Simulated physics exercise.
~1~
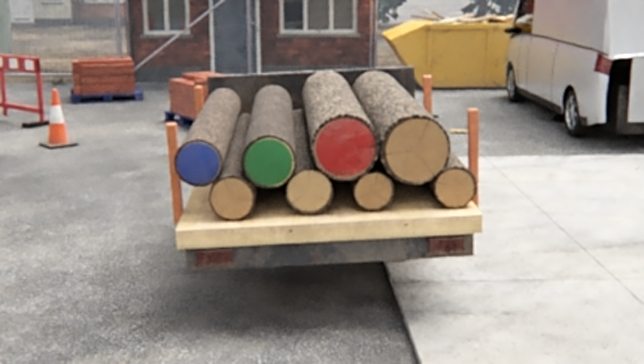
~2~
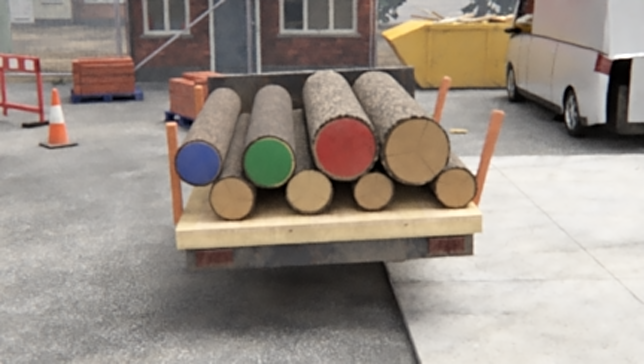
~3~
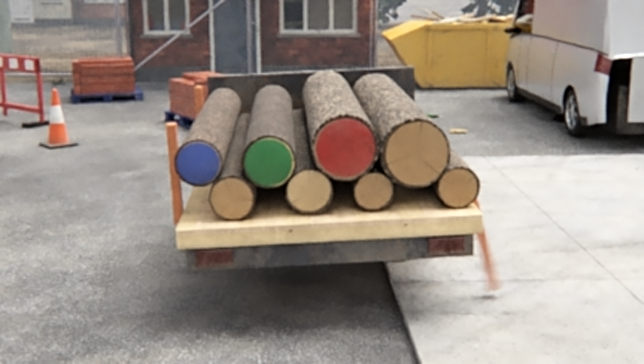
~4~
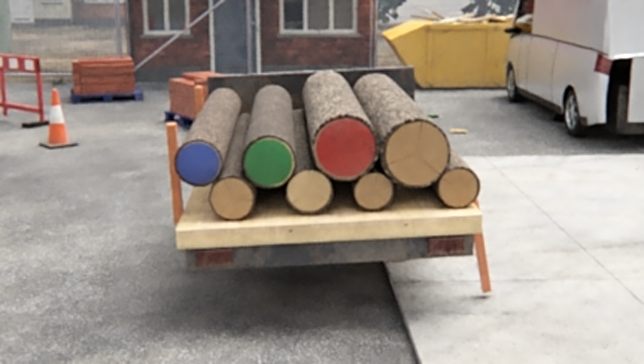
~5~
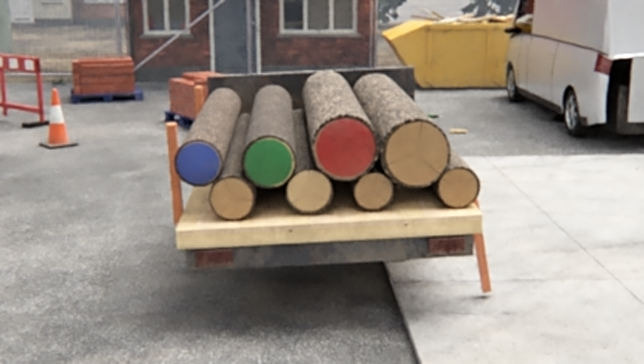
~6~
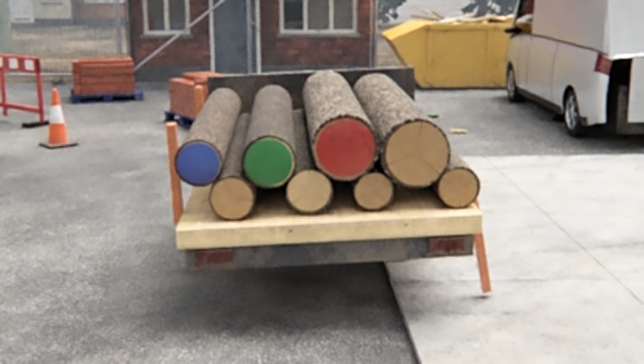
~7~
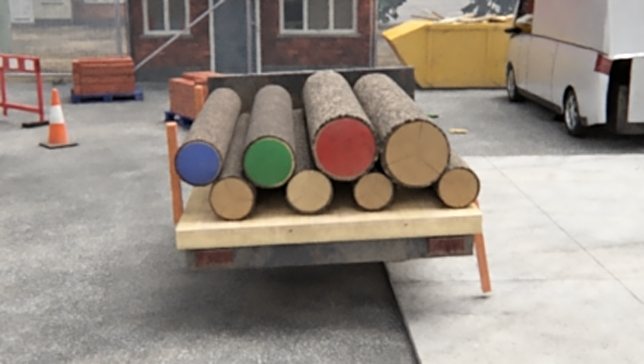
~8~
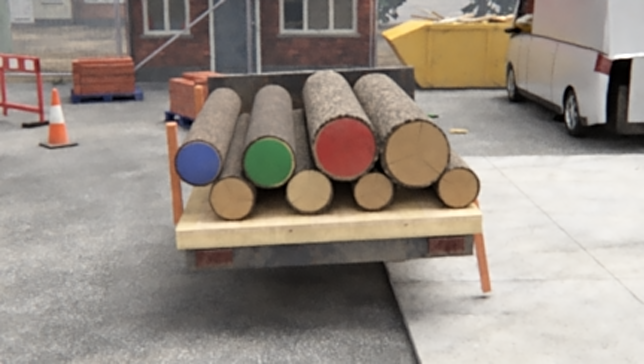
A trailer's right posts drop down, but its stacked logs all stay in place.
